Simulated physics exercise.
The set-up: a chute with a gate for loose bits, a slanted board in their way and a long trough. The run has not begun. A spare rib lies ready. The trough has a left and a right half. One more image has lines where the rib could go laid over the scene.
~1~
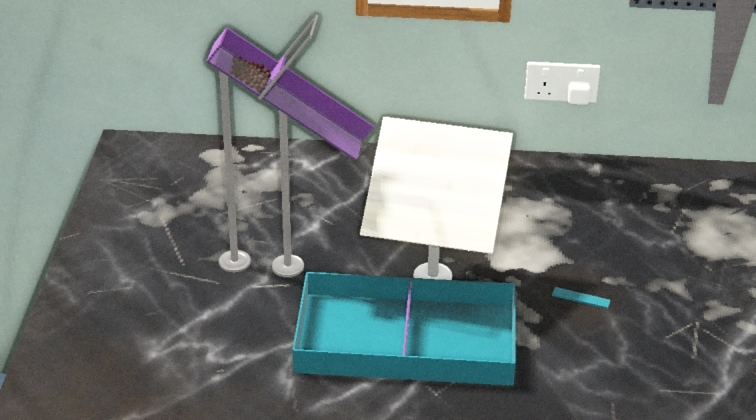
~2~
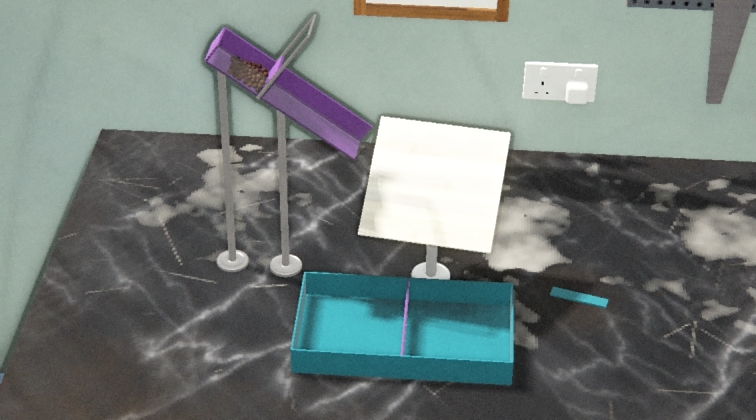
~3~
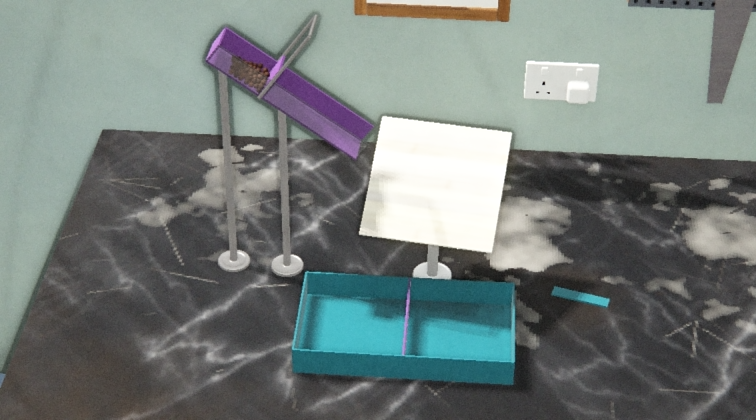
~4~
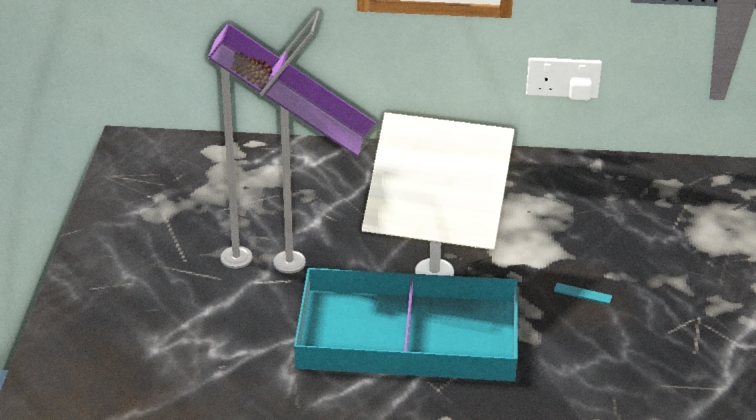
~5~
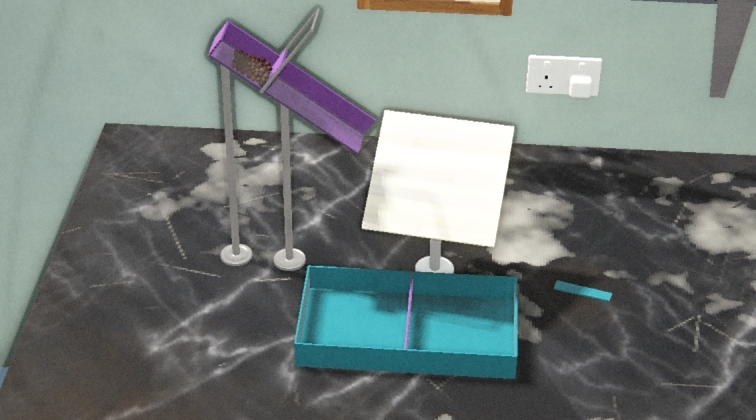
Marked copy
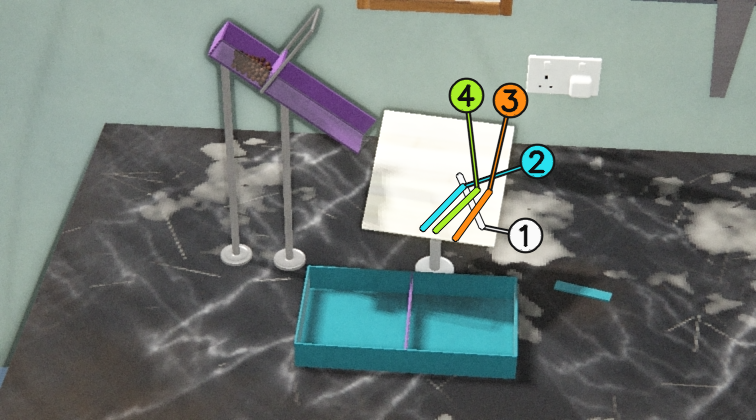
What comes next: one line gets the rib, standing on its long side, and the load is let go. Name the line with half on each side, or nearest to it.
Best: 4.
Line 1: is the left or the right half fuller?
Right.
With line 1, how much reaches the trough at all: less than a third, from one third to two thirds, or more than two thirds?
More than two thirds.
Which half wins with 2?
Left.
On the marked copy, line 1 from (459, 175) to (482, 226); line 2 from (462, 186) to (423, 228); line 3 from (489, 192) to (455, 238); line 4 from (477, 190) to (435, 230).
For line 1, of what is caught, a small part in the left half, nearly all in the right.
For line 2, of what is caught, nearly all in the left half, a small part in the right.
For line 3, of what is caught, a small part in the left half, most in the right.
For line 4, of what is caught, about half in the left half, about half in the right.
